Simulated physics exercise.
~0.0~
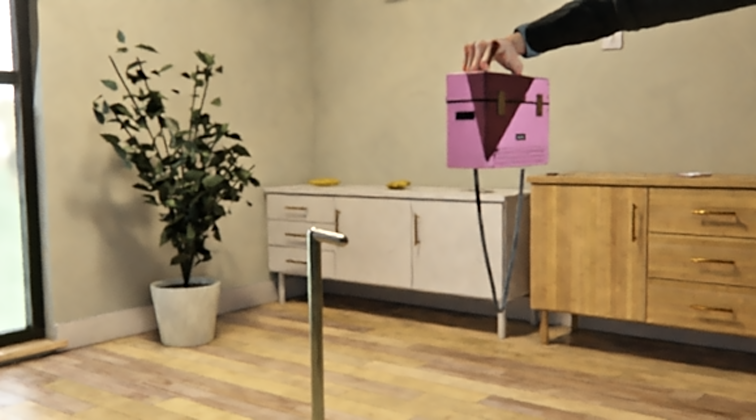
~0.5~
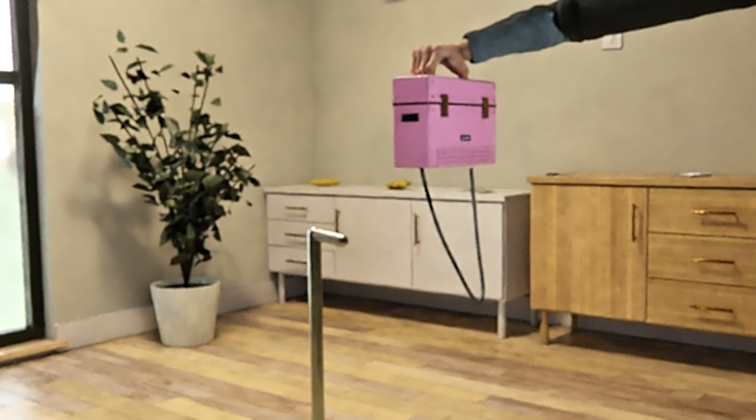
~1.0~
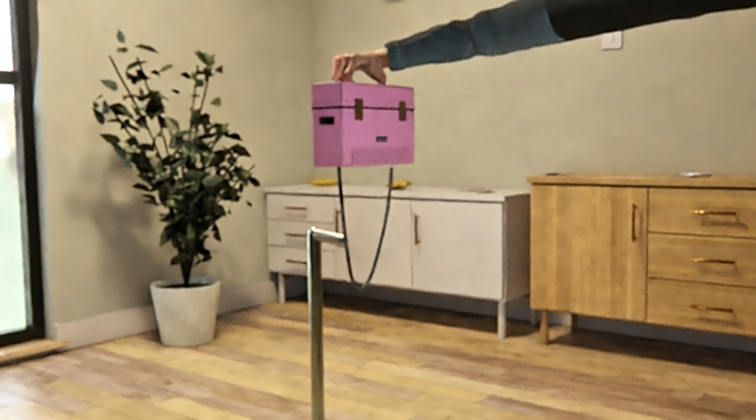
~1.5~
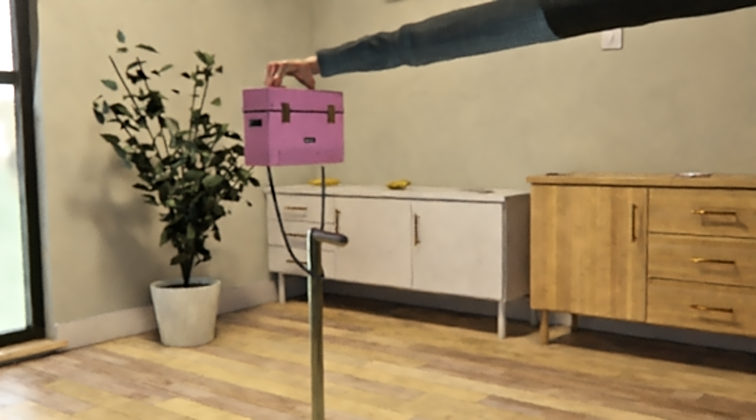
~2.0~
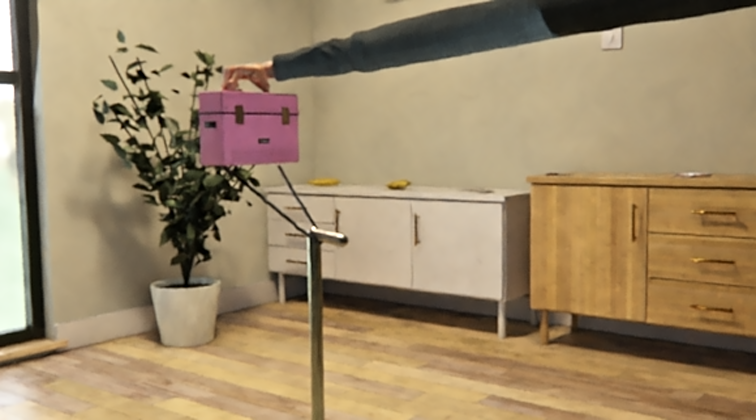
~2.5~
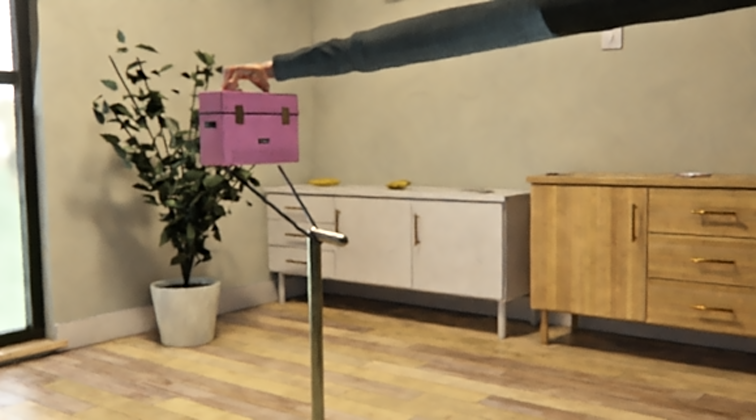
To begin with, a hand holds a pink case upright by its top on the right side of a room, with a loop of dark lead dangling beneath it. The arm carries the case steadily left, past the pale cabinet and toward a metal post with a short hook at its top. As the case passes over the post, the hanging loop meets the hook. The case moves on a little farther left, and the loop catches and pulls taut at a slant. Finally, the hand stops, holding the case still in front of the leafy plant, its lead snagged on the post.
